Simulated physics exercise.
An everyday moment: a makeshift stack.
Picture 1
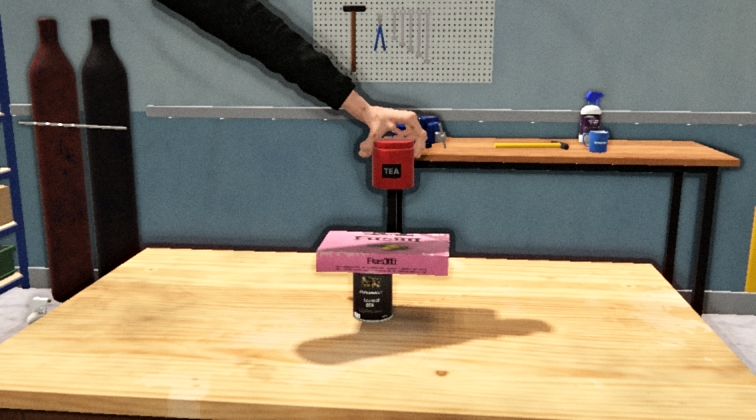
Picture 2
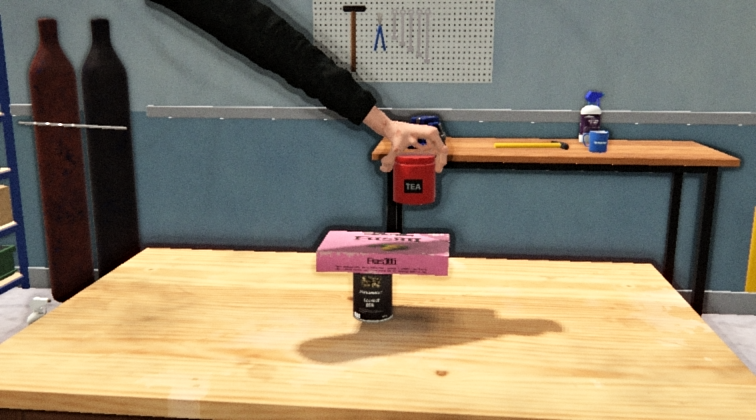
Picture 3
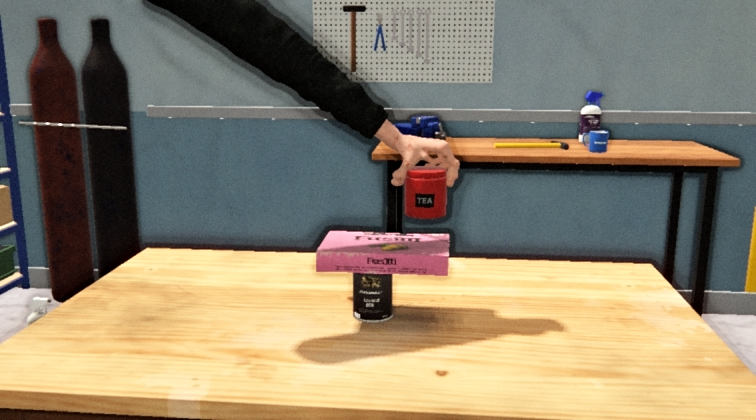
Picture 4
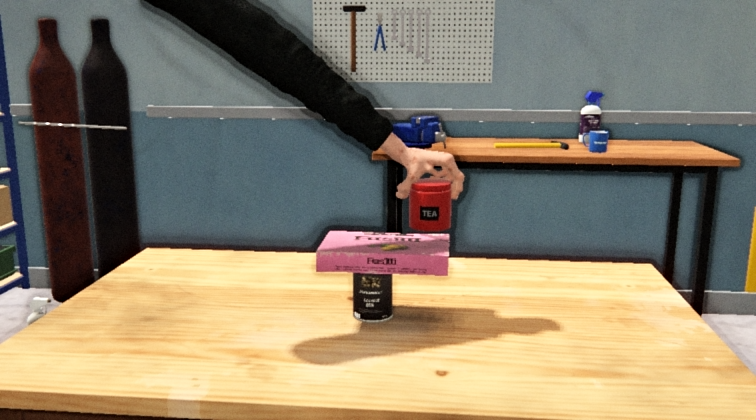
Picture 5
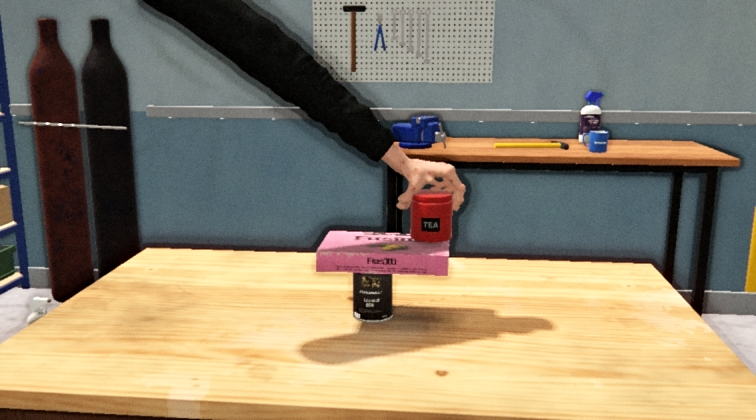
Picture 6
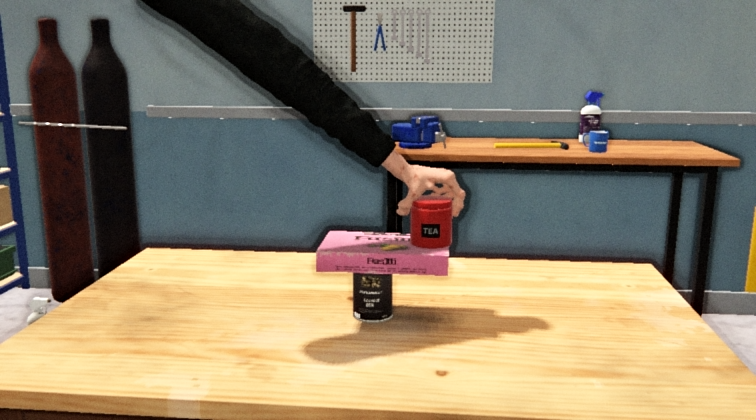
A hand in a dark sleeve reaches in from the upper left of a workshop, seen from the front by a still camera. On a pale wooden table, a pink packet lies across a black can, with a workbench, pegboard and two tall cylinders behind. The hand lowers a red tea jar, drifting right, and sets it on the packet's right side, still gripping it.
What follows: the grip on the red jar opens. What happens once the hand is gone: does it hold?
It gives way.
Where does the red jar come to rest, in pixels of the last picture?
Around (481, 314).
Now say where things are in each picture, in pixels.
The first picture shows on its way; red jar (393, 163); pink packet (385, 252).
The second picture shows on its way; red jar (415, 178); pink packet (385, 252).
The third picture shows on its way; red jar (426, 192); pink packet (385, 252).
The fourth picture shows on its way; red jar (430, 204); pink packet (385, 252).
The fifth picture shows on its way; red jar (431, 215); pink packet (385, 252).
The sixth picture shows set down, still held; red jar (431, 221); pink packet (385, 252).
Then, 0.40 s after the last picture, red jar now fallen; pink packet tipped 67° from how it was.
Then, 1.00 s after the last picture, pink packet now fallen.
Then, 1.50 s after the last picture, things are still on the move.
At rest, fallen, pink packet and red jar; black tin in place. Seen from the same camera at the end, red jar near (481, 314). The stack loses its balance.
